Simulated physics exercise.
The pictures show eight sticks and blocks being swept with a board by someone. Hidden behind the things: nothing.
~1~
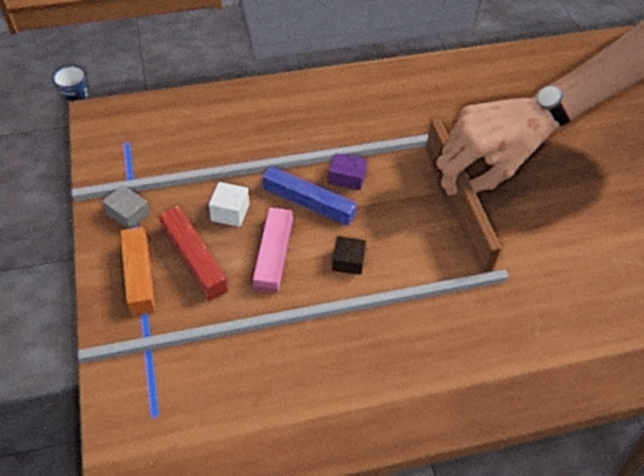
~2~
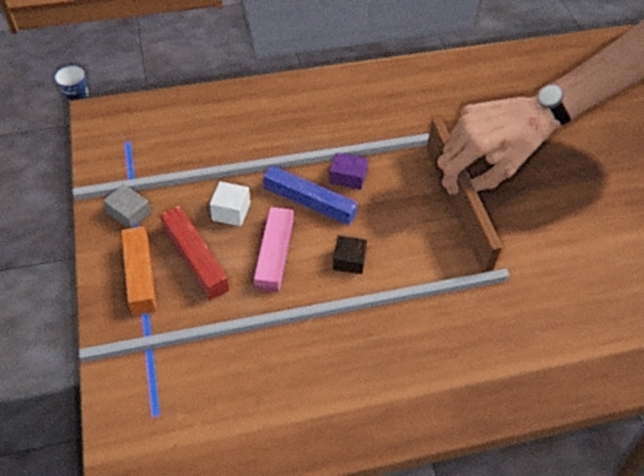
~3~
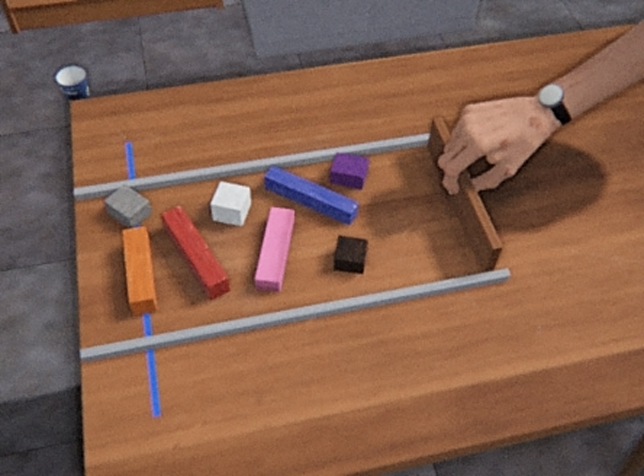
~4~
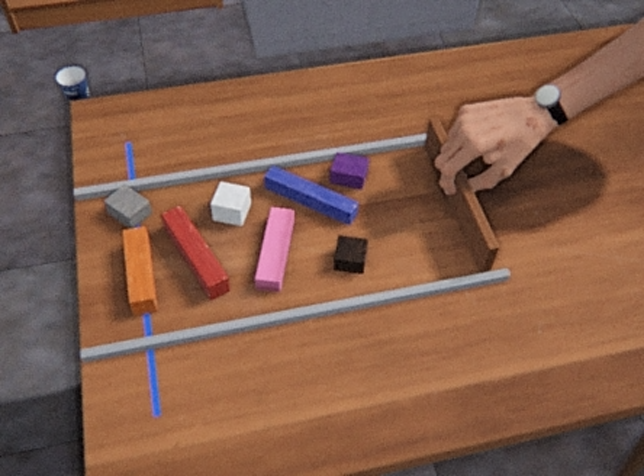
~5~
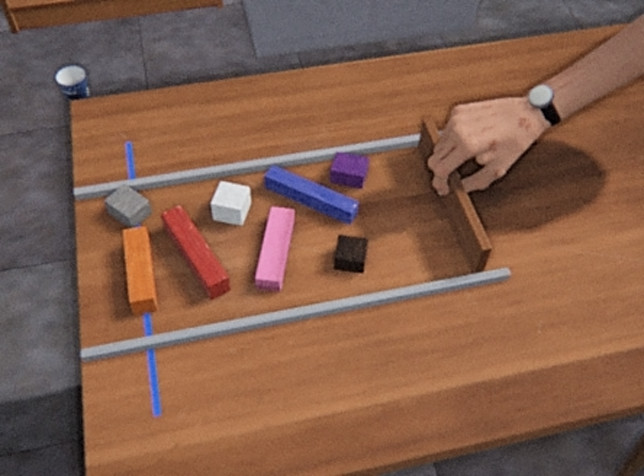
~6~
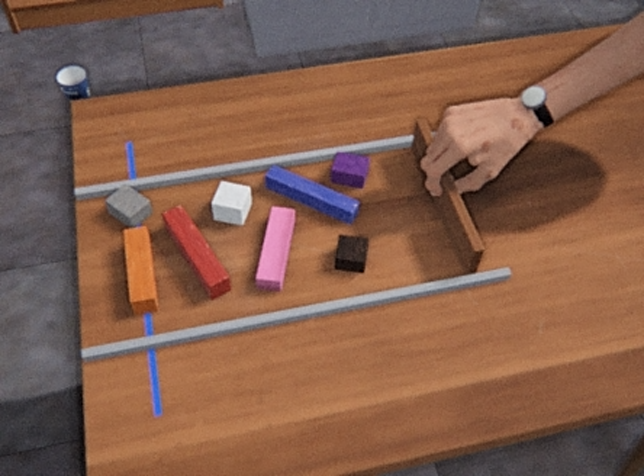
A wooden board held upright by a hand wearing a watch stays nearly still, then slides slightly left between two grey rails on a wooden table, while the eight coloured sticks and blocks to its left stay in place.
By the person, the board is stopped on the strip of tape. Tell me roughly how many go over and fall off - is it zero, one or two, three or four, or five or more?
I expect three or else four of them will drop off.
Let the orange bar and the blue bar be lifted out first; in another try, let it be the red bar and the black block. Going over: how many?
The first try gives 1, the second gives 1.
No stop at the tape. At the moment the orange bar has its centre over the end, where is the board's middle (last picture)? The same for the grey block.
The middle is at (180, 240) when it's the orange bar, and at (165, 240) when it's the grey block.
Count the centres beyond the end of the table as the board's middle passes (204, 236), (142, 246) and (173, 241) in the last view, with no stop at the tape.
Per position: 0 / 3 / 1.
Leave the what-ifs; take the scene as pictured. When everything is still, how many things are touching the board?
The figure is 3.
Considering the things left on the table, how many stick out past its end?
Overhanging ones - 2.
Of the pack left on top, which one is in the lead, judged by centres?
It's the white block.
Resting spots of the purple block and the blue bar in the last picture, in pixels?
In the last picture they sit at about (117, 205) and about (100, 230).
Early on, none off yet; grey block at rest near (129, 207); orange bar at rest near (141, 270); red bar at rest near (196, 251).
A while later, none off yet; grey block at rest near (129, 207); orange bar moving near (133, 272); red bar travelled a little near (159, 259).
Finally, the number that fall off is three or four; lost, red bar, orange bar and grey block.
